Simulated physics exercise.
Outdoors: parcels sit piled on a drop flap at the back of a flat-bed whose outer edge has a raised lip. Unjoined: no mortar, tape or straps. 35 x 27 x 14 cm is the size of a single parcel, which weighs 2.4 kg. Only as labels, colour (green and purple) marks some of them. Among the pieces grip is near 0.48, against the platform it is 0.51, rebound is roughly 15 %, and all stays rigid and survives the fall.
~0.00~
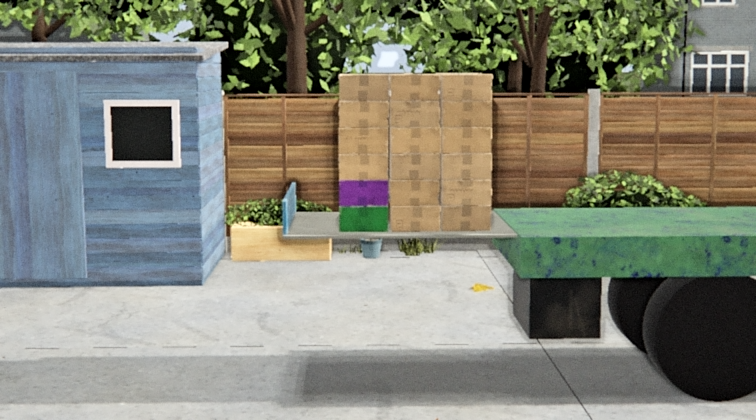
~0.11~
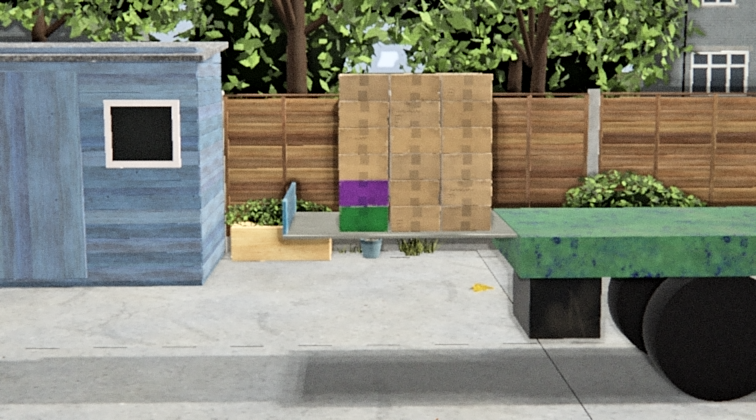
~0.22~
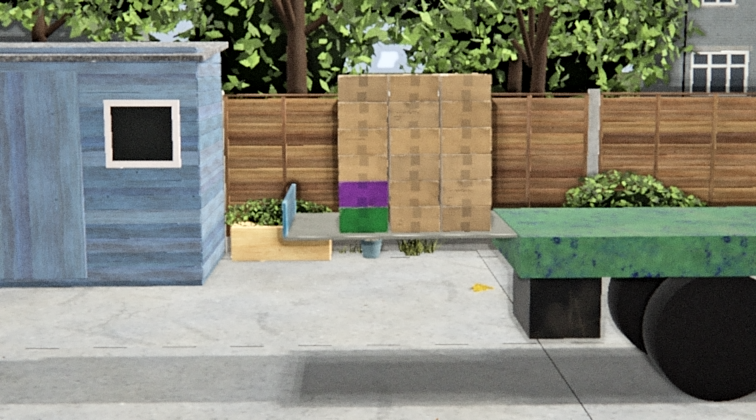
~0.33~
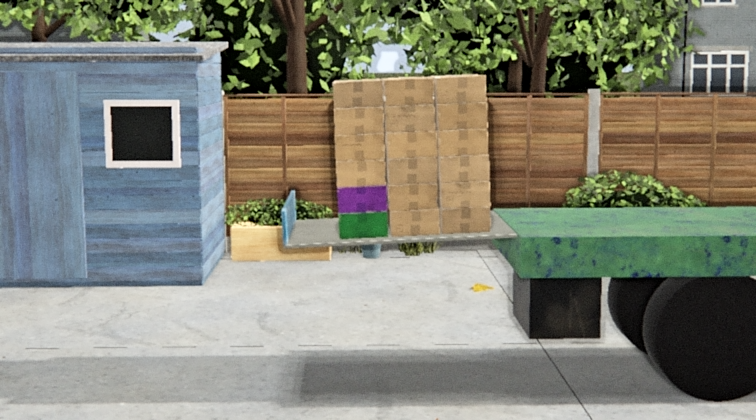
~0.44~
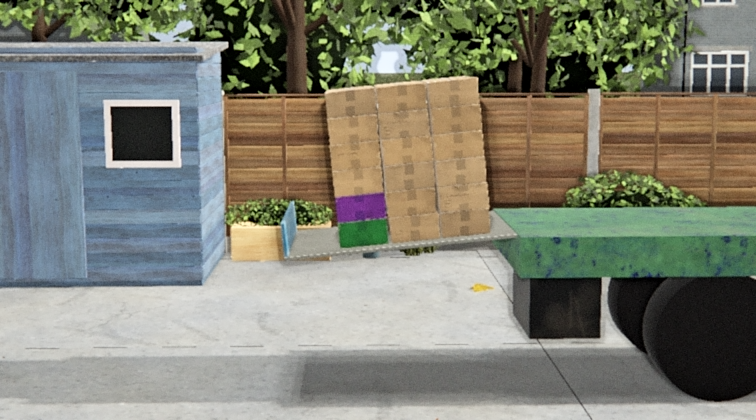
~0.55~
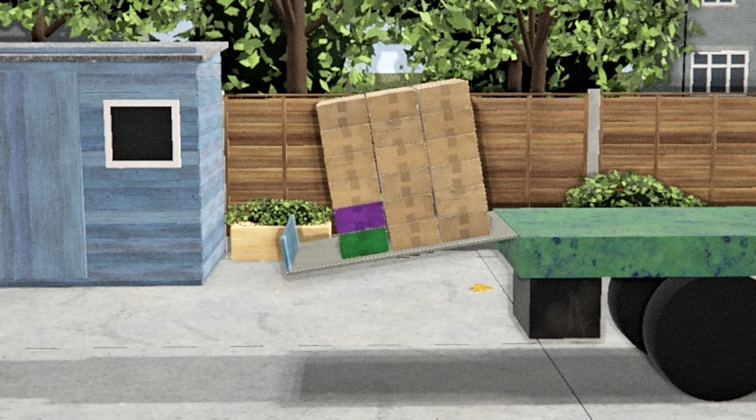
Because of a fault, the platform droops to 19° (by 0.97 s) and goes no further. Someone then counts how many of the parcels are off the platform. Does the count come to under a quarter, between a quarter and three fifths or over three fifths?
It comes to between a quarter and three fifths.
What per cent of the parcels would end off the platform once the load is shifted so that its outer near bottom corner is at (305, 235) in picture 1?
50 %.
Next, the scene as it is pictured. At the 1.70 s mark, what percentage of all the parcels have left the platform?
30 per cent at that moment.
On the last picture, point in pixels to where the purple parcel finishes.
In the last picture it sits at roughly (317, 259).
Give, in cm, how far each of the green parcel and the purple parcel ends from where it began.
Distances: Green 25, purple 45 (cm).
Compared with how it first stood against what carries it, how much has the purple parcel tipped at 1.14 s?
It sits at about 10 degrees.
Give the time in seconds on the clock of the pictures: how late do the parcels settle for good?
It all settles by about 3.0 s.
Around 1.14 s, slope 19°; none of the 36 parcels off the platform, 36 disturbed; purple parcel tipped 8°; green parcel tipped 8°.
Around 1.70 s, slope 19°; 10 of the 36 parcels off the platform; purple parcel tipped 31°; green parcel tipped 26°.
Finally (3.3 s), slope 19°; 12 of the 36 parcels off the platform; purple parcel tipped 32°; green parcel tipped 24°. That is 33 per cent. Seen by the last camera, middles, purple parcel near (317, 259), green parcel near (354, 258).
